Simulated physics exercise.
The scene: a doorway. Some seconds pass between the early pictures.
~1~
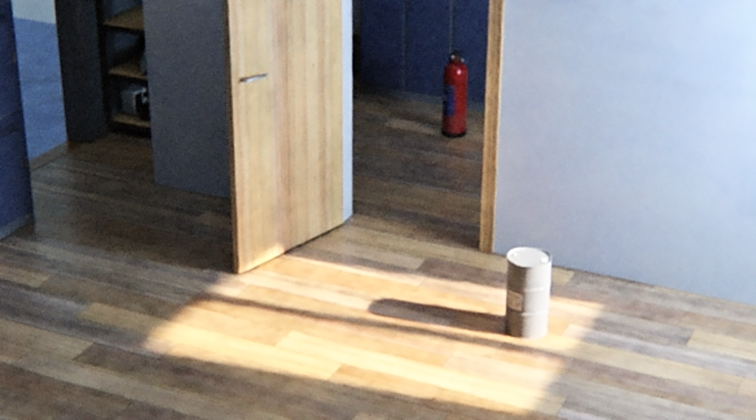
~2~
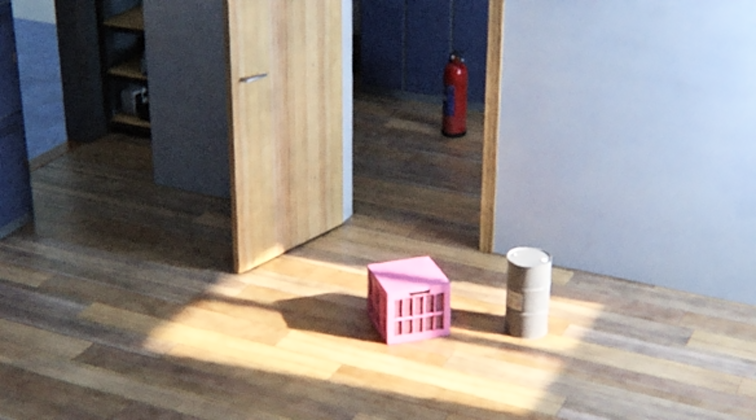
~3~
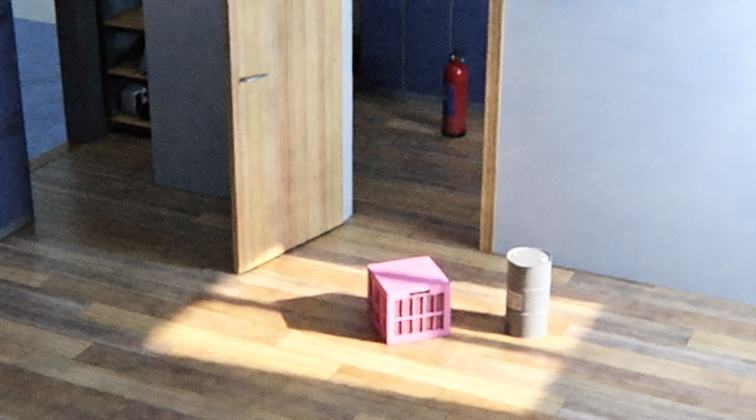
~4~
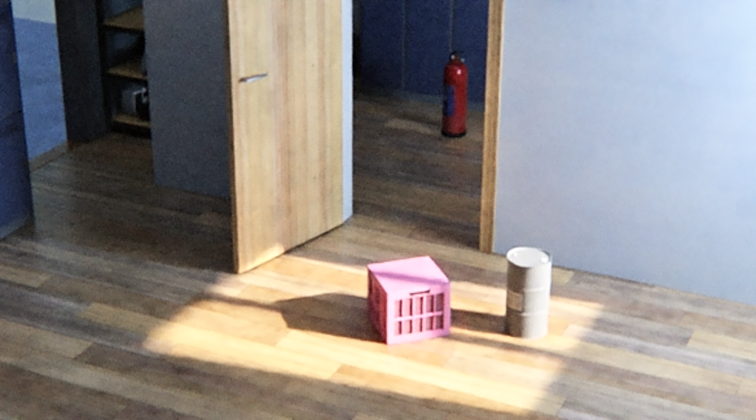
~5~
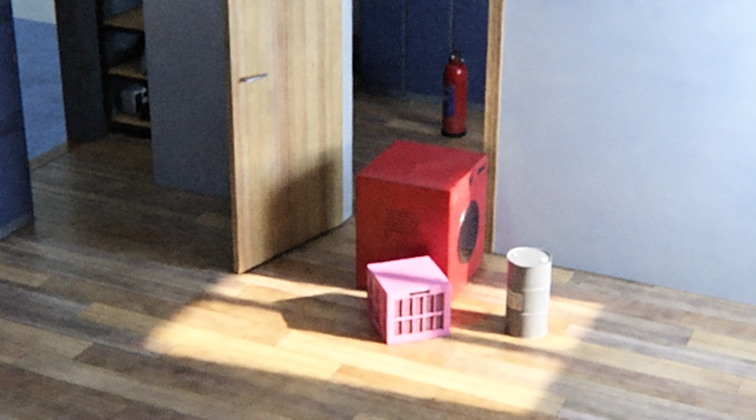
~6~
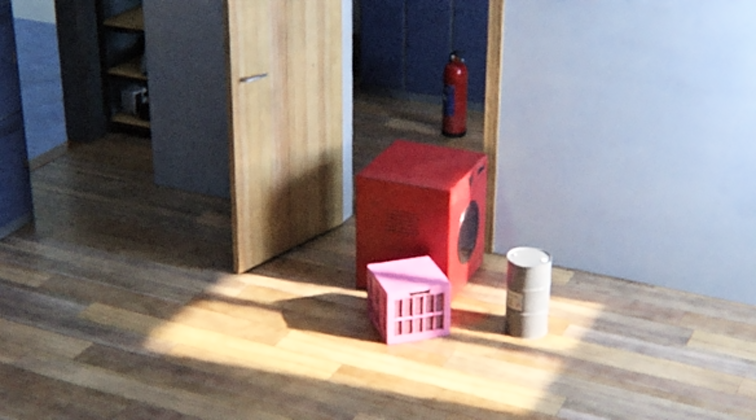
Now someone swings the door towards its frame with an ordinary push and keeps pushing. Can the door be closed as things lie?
As it turns out, it stops short.
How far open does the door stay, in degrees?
About 60°.
Then, 0.40 s on from there, door at 98°.
Then, 0.70 s on from there, door at 85°.
Then, 1.00 s on from there, door at 70°.
Then, 1.20 s on from there, door at 59°.
In the end, door at 59°; all 3 unmoved. At the end, from the last picture's camera, red appliance near (423, 220).
